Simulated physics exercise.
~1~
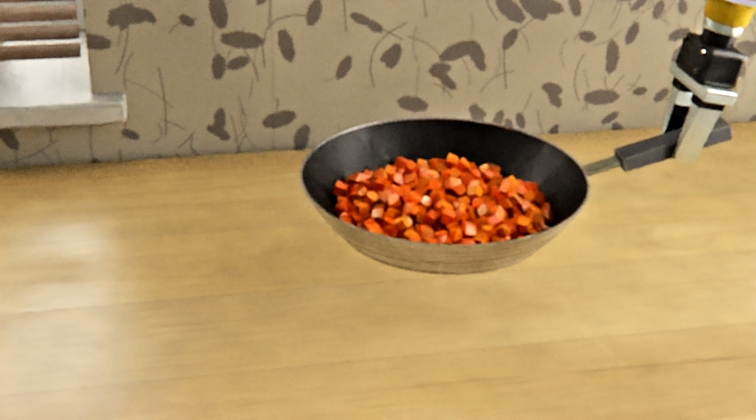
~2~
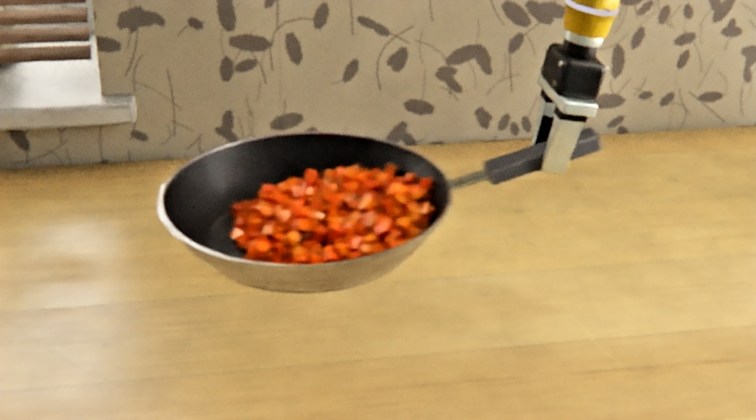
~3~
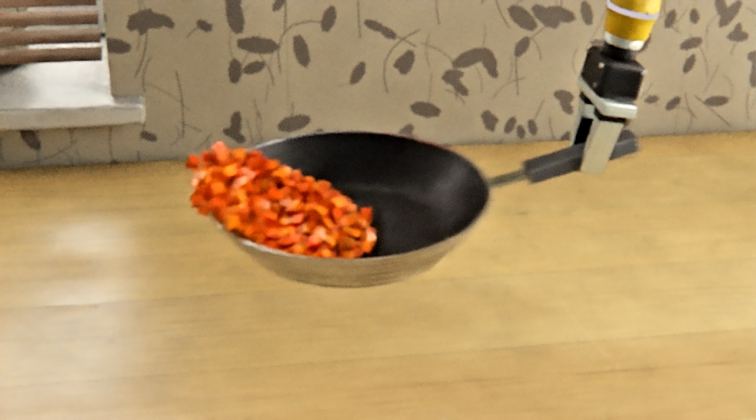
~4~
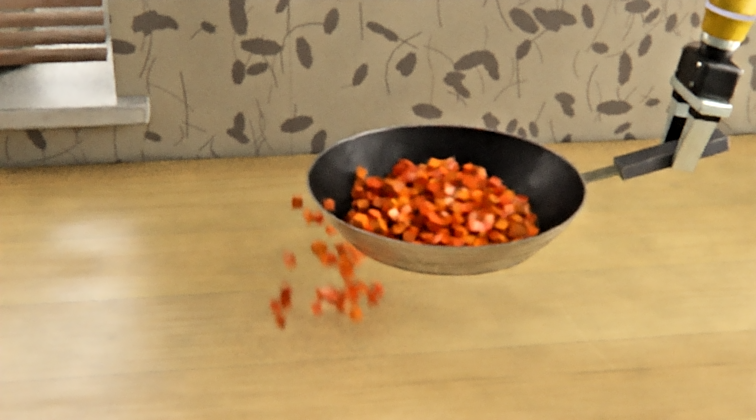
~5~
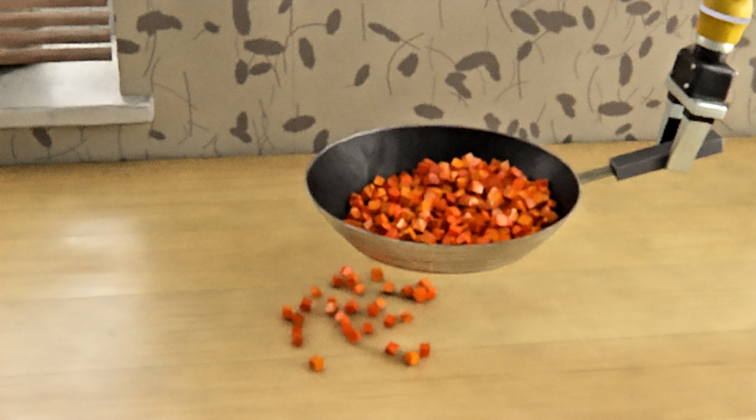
We see a gripper holding a frying pan of orange-red diced vegetables above a wooden surface, moving it left and then back right. The dice surge over the left rim, and some spill onto the surface while most stay in the pan.
